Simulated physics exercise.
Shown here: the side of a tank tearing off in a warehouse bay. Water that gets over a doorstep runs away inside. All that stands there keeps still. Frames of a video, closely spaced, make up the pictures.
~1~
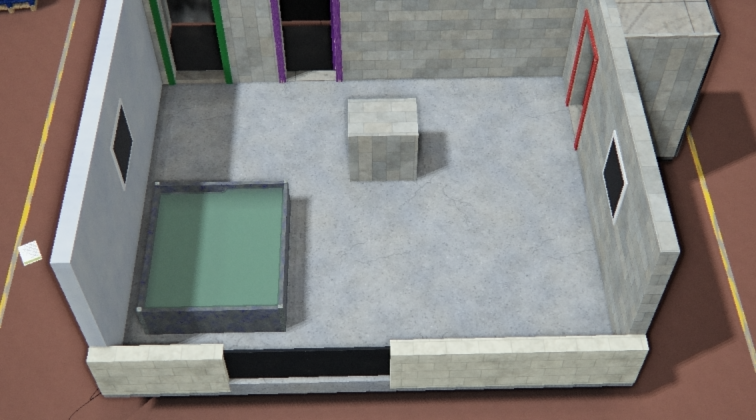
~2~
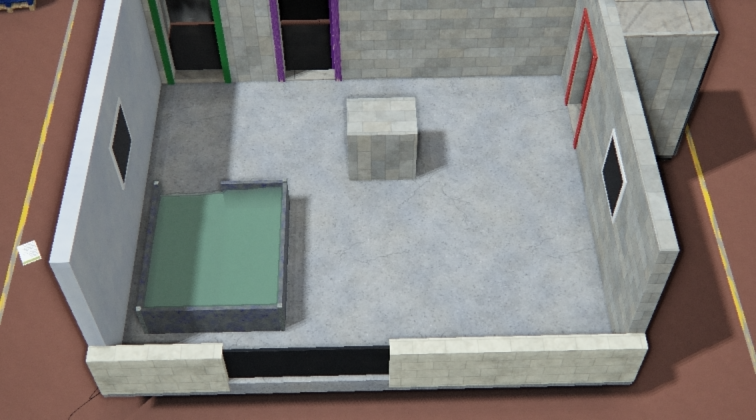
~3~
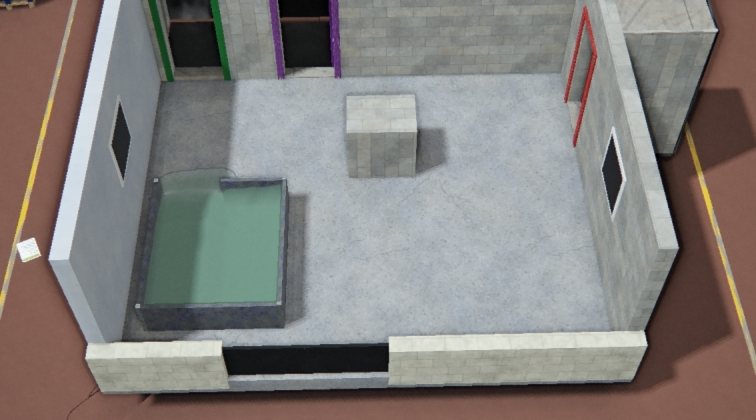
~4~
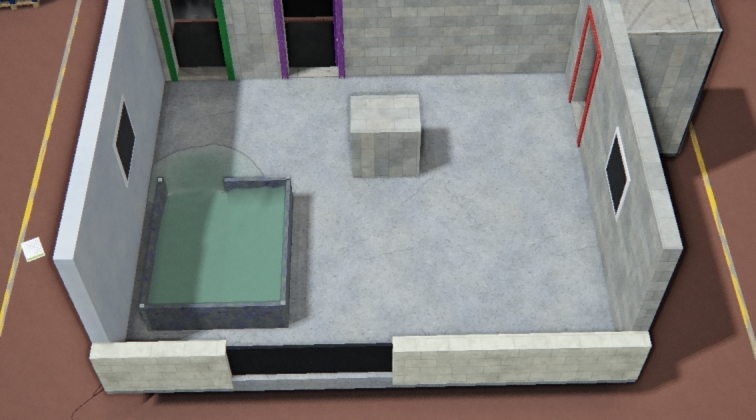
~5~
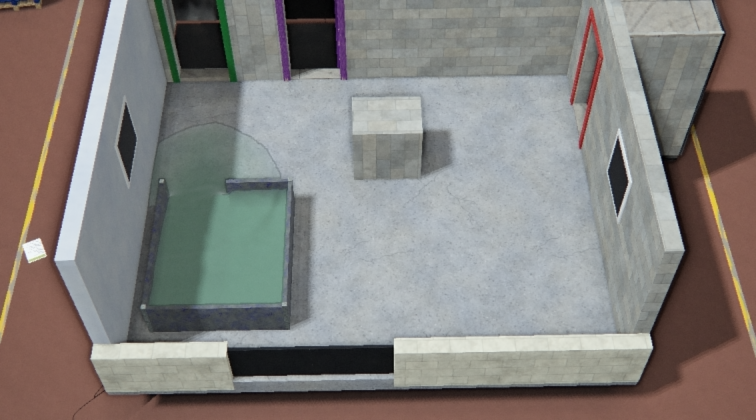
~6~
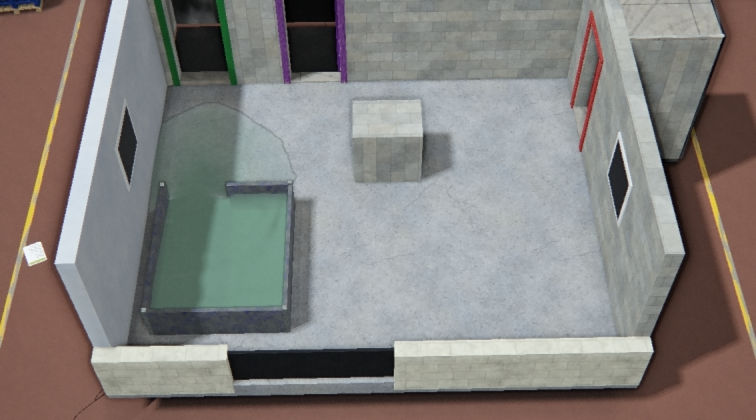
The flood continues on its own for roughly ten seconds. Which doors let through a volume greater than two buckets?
Outcome: Red door: Exceeds it; purple door: Exceeds it; green door: Exceeds it.
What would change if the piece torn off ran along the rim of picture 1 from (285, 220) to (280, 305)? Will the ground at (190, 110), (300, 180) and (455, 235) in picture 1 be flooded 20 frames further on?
Going through them one by one, I'd say high and dry, then high and dry, then waterlogged.
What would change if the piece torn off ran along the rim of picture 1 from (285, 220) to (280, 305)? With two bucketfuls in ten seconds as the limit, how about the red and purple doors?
The red one crosses the line and the purple one remains shy of it, I think.
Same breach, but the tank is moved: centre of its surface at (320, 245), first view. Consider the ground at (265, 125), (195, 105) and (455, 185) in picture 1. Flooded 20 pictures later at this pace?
Result: Inundated; inundated; spared.
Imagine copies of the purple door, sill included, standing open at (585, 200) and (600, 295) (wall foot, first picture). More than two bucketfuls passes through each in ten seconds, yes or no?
Below, below.
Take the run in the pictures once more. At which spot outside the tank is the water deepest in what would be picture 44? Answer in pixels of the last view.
About (208, 85).
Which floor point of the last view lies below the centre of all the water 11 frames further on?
About (219, 217).
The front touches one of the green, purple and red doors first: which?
Result: The green one.
A moment on, water covers 20 % of the floor; the red door not reached, the purple door not reached, the green door over two buckets in.
Next, water covers 20 % of the floor; the red door not reached, the purple door under two buckets in, the green door far over two buckets in.
Then, water covers 30 % of the floor; the red door not reached, the purple door over two buckets in, the green door far over two buckets in.
Later, water covers 50 % of the floor; the red door under two buckets in, the purple door over two buckets in, the green door far over two buckets in.
In the end, water covers 80 % of the floor; the red door over two buckets in, the purple door far over two buckets in, the green door far over two buckets in.
